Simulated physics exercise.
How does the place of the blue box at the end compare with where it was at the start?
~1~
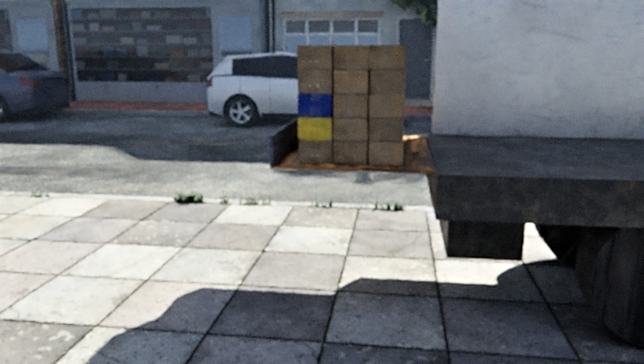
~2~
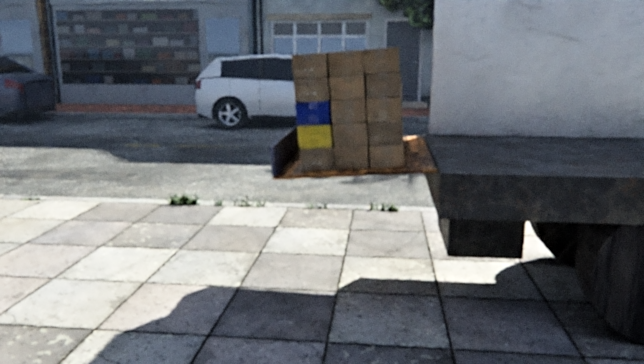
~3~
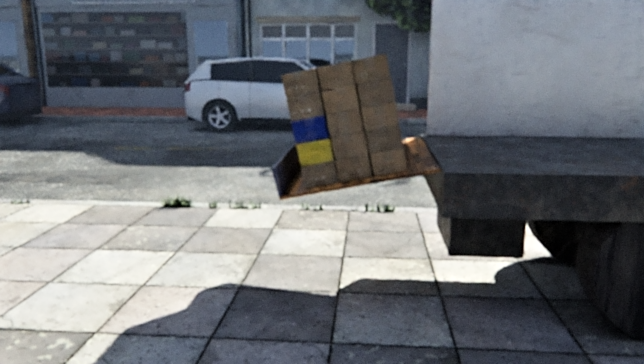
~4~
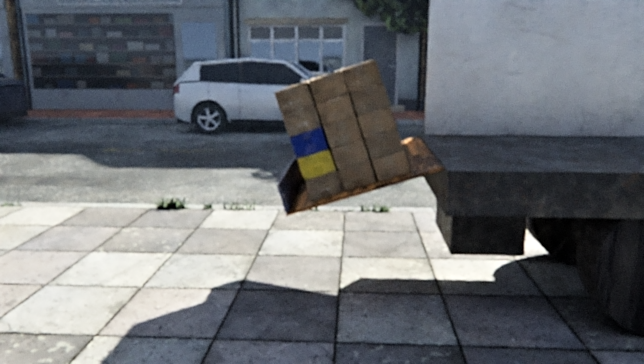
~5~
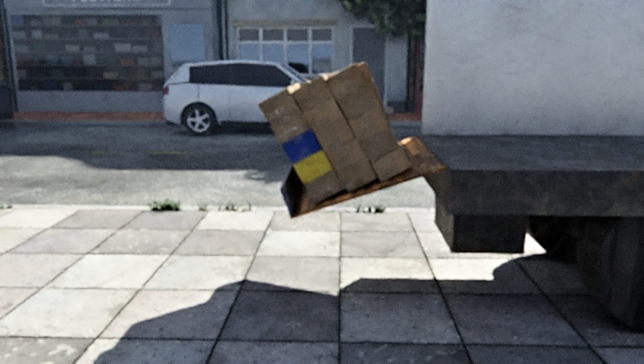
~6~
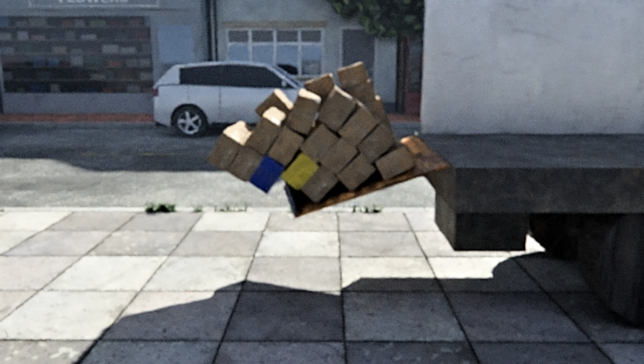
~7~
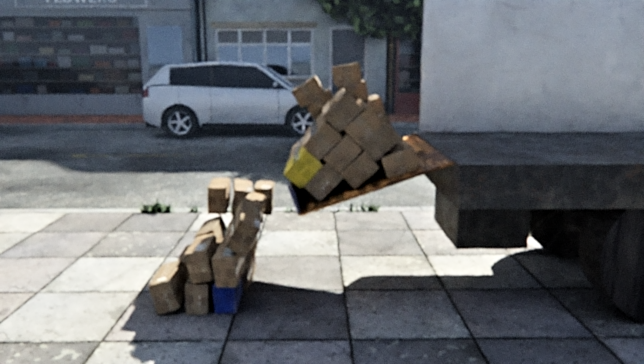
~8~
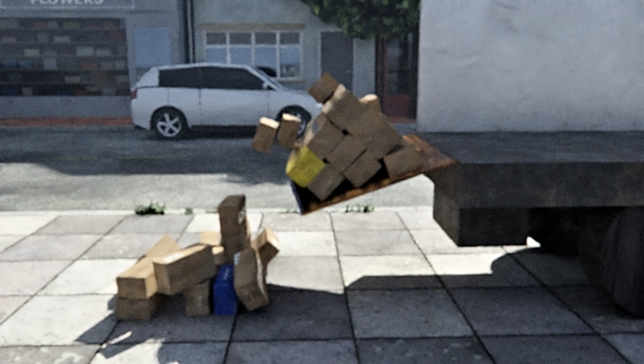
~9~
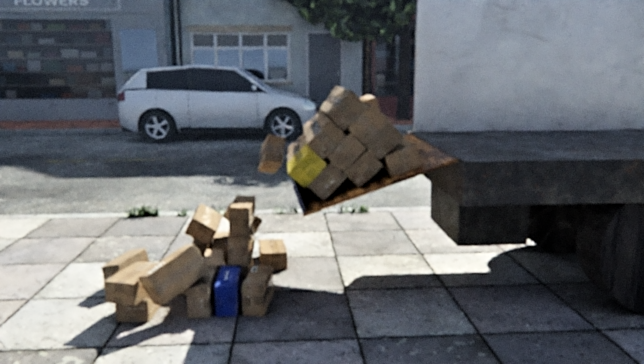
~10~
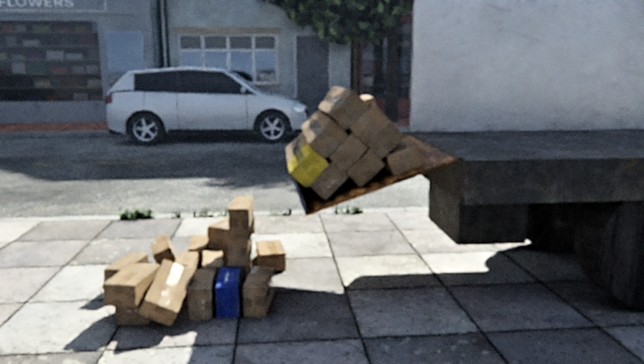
At the start the blue box was in the stack on the raised platform, just above the yellow one. By the end it was down on the pavement to the left, among the other fallen boxes.
